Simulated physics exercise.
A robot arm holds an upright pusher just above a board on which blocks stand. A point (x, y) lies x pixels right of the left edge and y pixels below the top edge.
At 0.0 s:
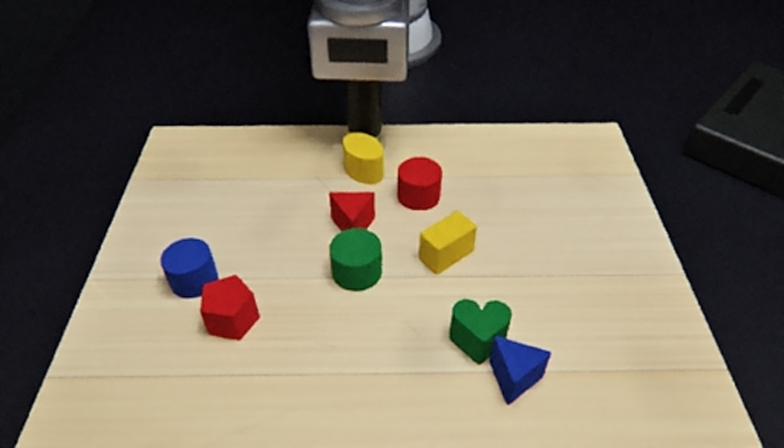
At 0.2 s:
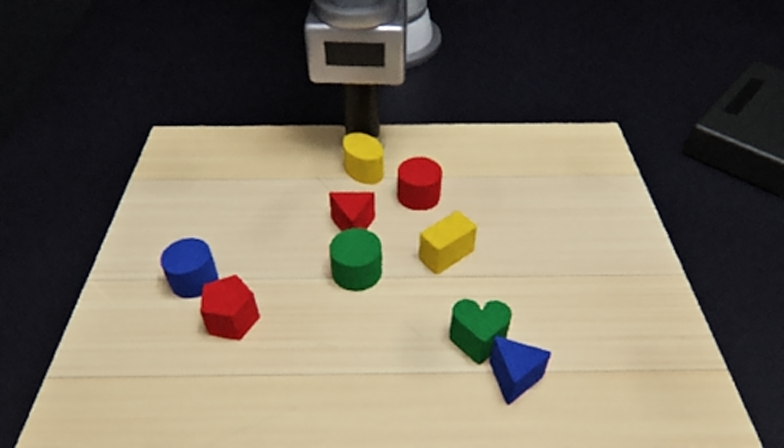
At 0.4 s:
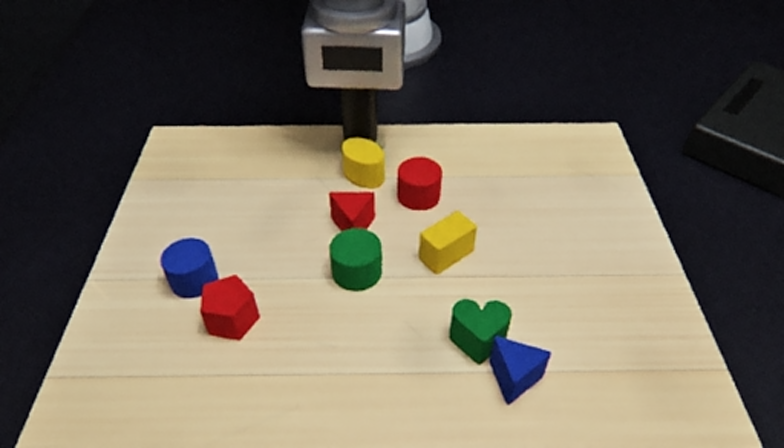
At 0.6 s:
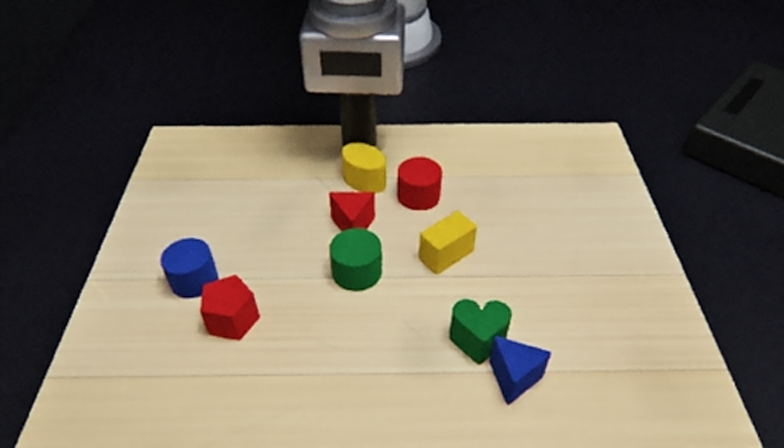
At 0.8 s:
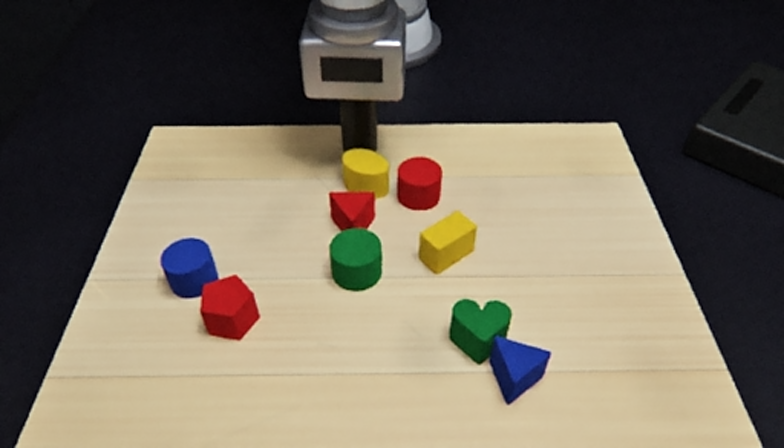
A robot arm's dark pusher moved down behind the yellow oval block and nudged it a short way toward the red triangular piece and red disc, while the other colored blocks on the board stayed still.
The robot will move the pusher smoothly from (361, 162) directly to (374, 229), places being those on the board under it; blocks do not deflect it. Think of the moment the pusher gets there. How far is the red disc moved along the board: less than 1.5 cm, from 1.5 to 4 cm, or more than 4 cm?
The block shifts less than 1.5 cm.
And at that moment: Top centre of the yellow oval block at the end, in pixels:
Around (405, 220).
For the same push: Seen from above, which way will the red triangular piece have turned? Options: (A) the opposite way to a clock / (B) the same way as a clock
Correct choice: B.
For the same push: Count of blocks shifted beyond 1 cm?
Count: 2.
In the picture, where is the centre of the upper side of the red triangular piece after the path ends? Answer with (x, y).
Near (344, 219).
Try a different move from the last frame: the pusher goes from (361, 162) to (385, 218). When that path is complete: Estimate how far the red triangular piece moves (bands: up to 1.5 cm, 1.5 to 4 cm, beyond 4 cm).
That block covers between 1.5 and 4 cm.
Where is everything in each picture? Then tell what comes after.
Lower end of the pusher at (365, 130), tops of blocks, red triangular piece at (352, 201), yellow oval block at (363, 145), red disc at (420, 170), in the first picture.
Pusher at (363, 133), blocks as before, in the second picture.
Pusher at (361, 138), yellow oval block at (363, 150), in the third picture.
Pusher at (360, 143), yellow oval block at (364, 155), in the fourth picture.
Pusher at (360, 149), red triangular piece at (352, 201), yellow oval block at (365, 160), red disc at (420, 170), in the fifth picture.
What follows on the original path. One third of the way, pusher at (363, 169); yellow oval block at (374, 182), turned 15° anticlockwise.
Two thirds of the way, pusher at (368, 192); red triangular piece at (350, 216), turned 50° clockwise; yellow oval block at (387, 203), turned 40° anticlockwise.
At the end, pusher at (373, 216); red triangular piece at (344, 219), turned 45° clockwise; yellow oval block at (405, 220), turned 75° anticlockwise; red disc not moved.
